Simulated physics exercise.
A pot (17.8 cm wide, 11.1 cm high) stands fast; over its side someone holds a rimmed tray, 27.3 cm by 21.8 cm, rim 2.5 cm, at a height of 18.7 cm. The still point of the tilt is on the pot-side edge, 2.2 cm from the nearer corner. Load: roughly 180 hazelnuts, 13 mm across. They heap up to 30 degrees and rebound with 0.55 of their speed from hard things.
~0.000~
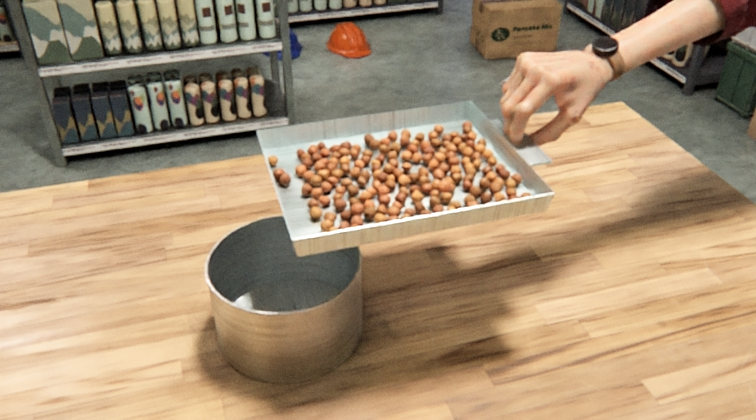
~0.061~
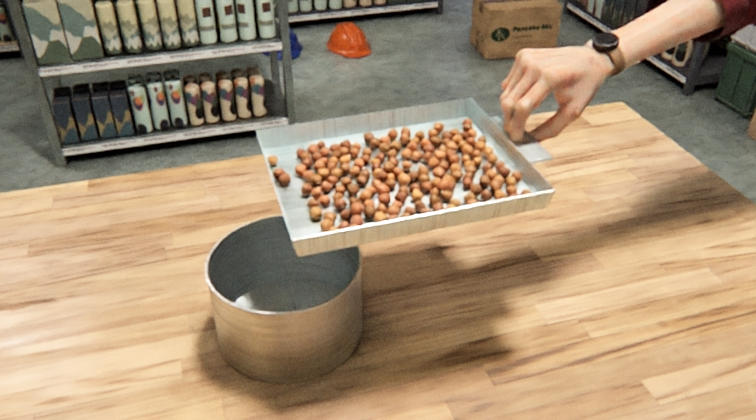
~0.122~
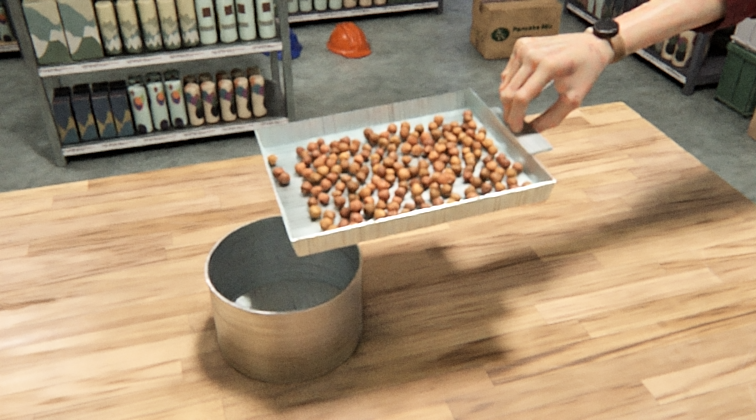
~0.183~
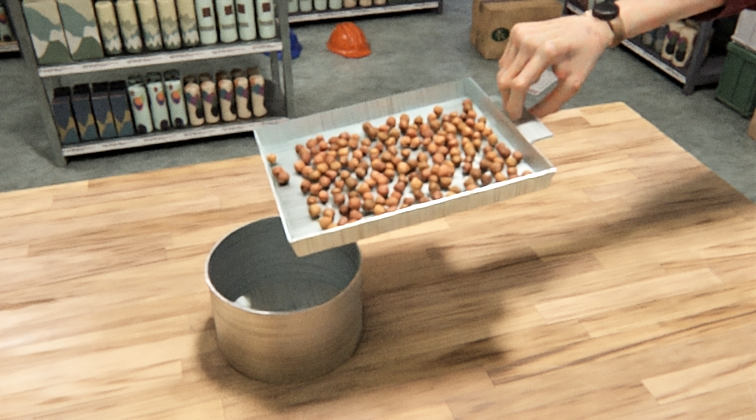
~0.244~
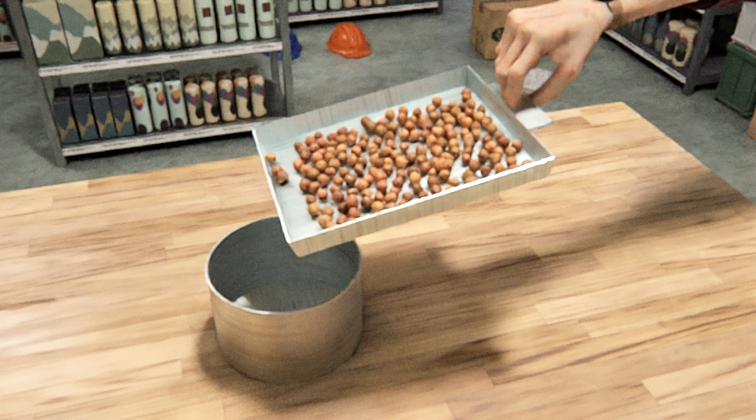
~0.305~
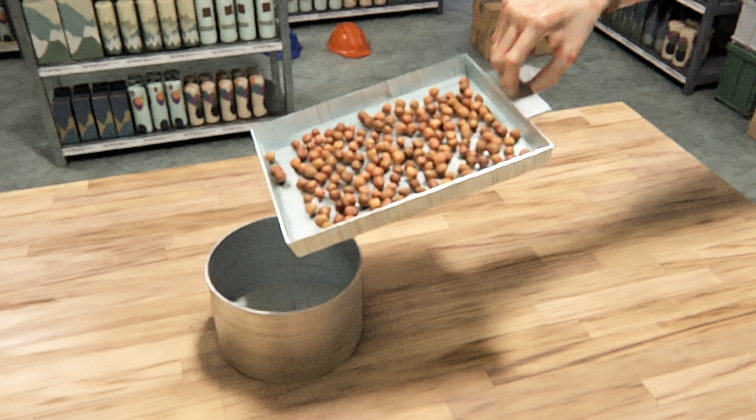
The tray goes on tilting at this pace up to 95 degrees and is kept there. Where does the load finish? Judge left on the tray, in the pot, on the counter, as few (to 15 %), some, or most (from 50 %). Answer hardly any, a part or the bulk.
Left on the tray: Hardly any; in the pot: A part; on the counter: The bulk.
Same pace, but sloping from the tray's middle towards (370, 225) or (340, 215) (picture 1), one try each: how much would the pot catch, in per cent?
Some 0 and 0 per cent.
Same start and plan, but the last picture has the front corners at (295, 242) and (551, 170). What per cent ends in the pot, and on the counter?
Pot 0, counter 100.
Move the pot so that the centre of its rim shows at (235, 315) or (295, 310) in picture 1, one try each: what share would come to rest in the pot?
Some 60 and 35 per cent.
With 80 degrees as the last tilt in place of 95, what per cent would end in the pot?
In that case some 35 per cent.
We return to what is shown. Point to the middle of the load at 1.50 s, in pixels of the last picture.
Around (278, 143).
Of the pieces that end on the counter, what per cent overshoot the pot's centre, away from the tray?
Some 100 per cent.
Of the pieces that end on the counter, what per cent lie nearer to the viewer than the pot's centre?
About 60 per cent.
Then, at 1.02 s, tilt 51 degrees; the tray holds 100 %, the pot 0 %.
Then, at 1.50 s, tilt 77 degrees; the tray holds 100 %, the pot 0 %.
After 2.05 s, tilt 95 degrees; the tray holds 15 %, the pot 20 %.
By 3.3 s all is still; tray 0 %, pot 35 %, counter 65 %.
